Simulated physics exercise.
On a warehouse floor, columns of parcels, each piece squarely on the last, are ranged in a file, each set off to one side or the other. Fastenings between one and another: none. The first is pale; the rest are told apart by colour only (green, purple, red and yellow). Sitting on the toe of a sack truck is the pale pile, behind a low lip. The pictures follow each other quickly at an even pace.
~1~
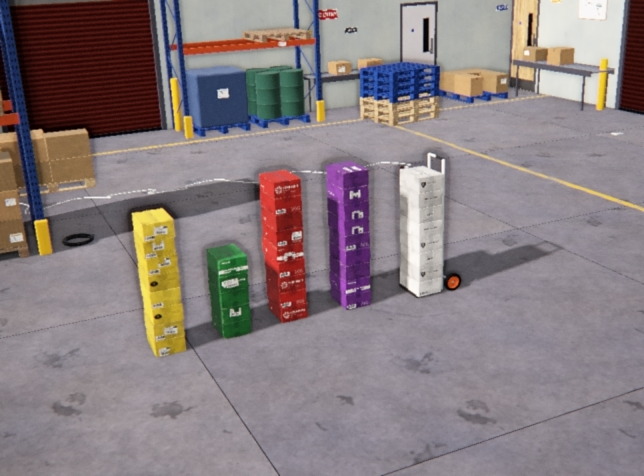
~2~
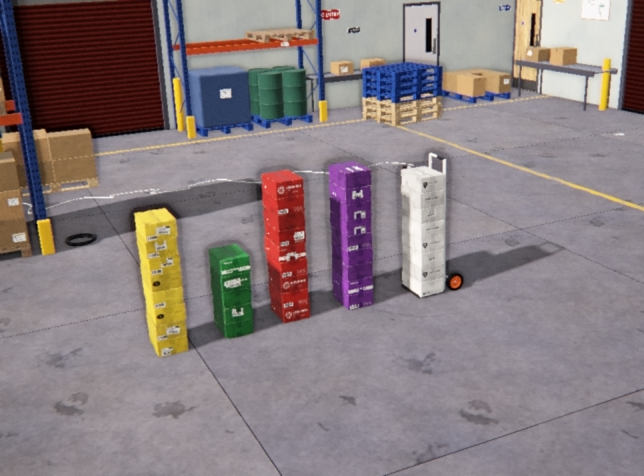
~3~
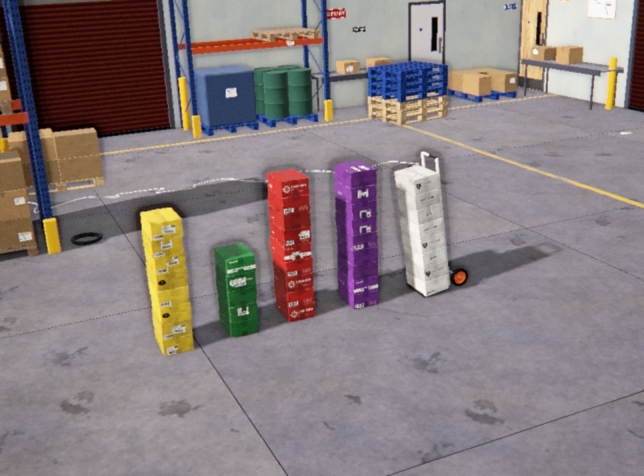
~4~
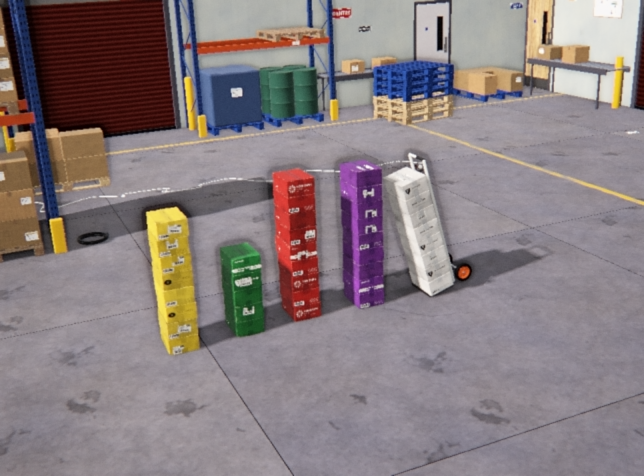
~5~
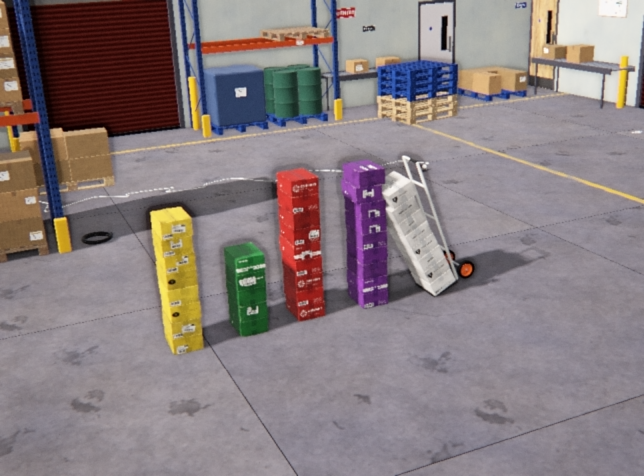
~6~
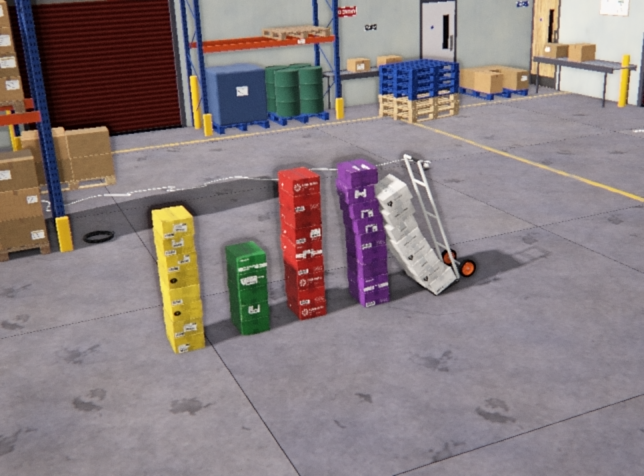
A white stack of boxes on a hand truck leaned left toward the purple stack and then skewed out of line, while the yellow, green and red stacks stayed upright on the warehouse floor.
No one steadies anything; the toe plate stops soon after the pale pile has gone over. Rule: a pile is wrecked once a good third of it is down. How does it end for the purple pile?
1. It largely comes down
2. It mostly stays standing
Option 1: It largely comes down.
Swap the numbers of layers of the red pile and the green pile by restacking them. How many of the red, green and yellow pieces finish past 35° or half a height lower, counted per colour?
Final count down: Red = 4; green = 8; yellow = 8.
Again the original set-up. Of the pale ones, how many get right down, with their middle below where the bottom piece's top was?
4, all in all.
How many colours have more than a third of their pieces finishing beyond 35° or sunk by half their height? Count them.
That number would be 4.
Shortly afterwards, 8 of the pale pile down; 6 of the 9 purple parcels down (6 of 31 in all colours); top purple parcel tilted clearly, about its own height lower; top red parcel tilted a little.
Next, 7 of the pale pile down; 8 of the 9 purple parcels down (24 of 31 in all colours); top purple parcel tilted well over, some four heights lower; top yellow parcel tilted well over, about its own height lower.
In the end, 7 of the pale pile down; 8 of the 9 purple parcels down (27 of 31 in all colours); top purple parcel tilted well over, some five heights lower; top yellow parcel upside down. From the last view, middles, top purple parcel near (231, 267).
